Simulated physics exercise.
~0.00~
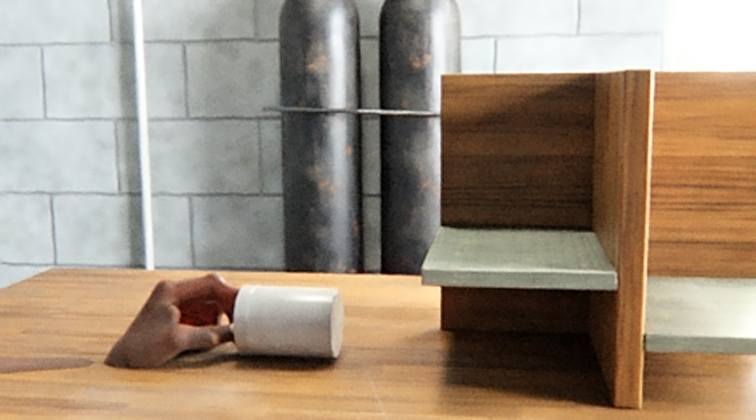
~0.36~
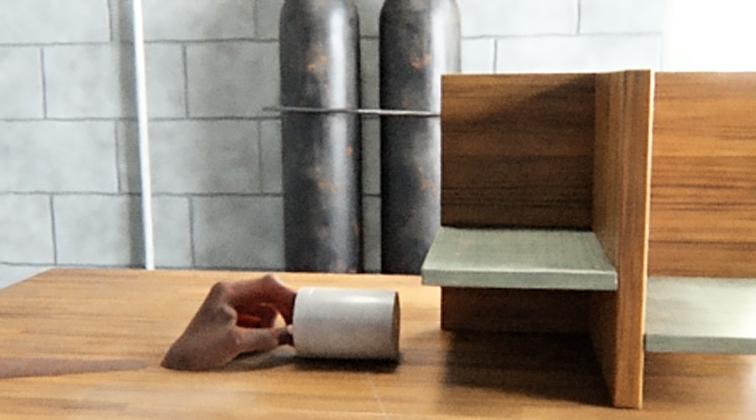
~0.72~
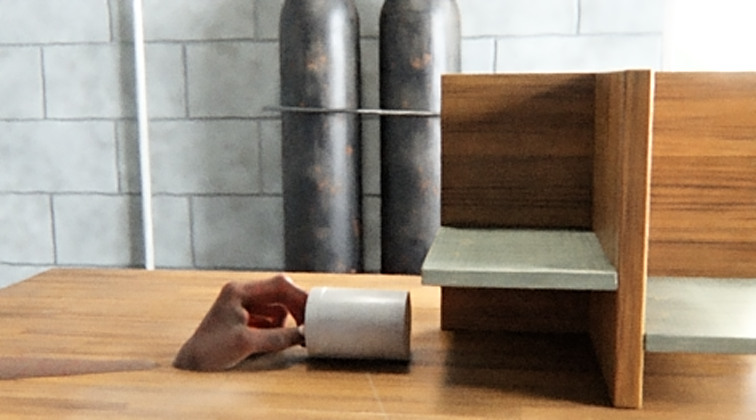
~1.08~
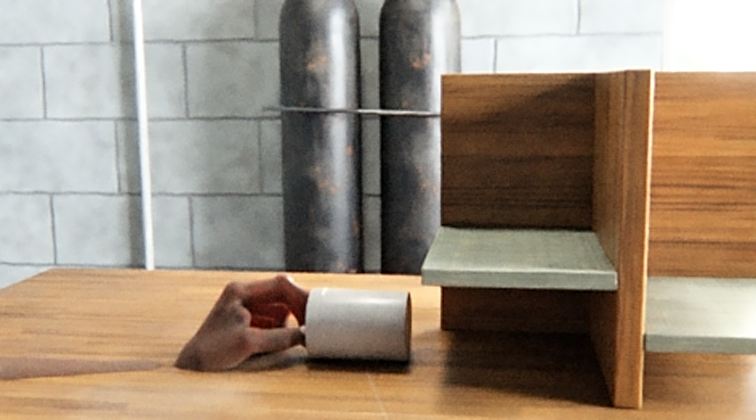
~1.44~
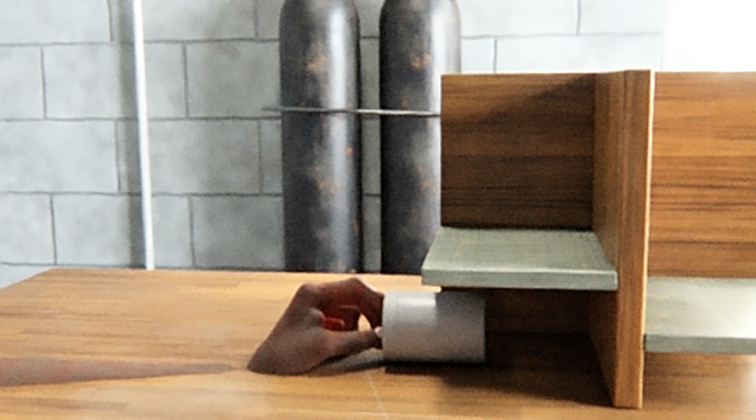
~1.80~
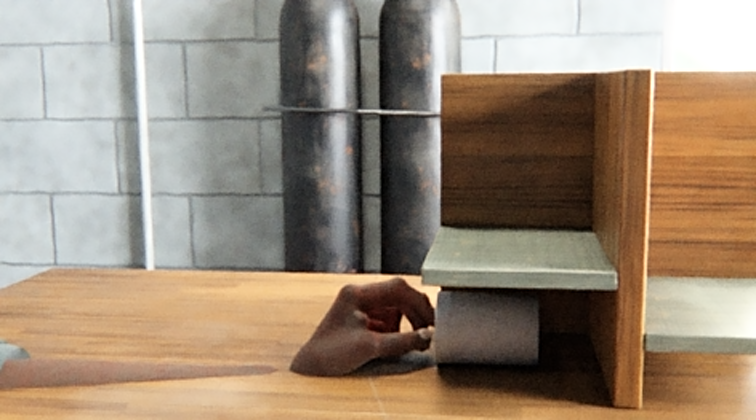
A hand pushes a white beaker on its side rightward until it slides under the shelf.
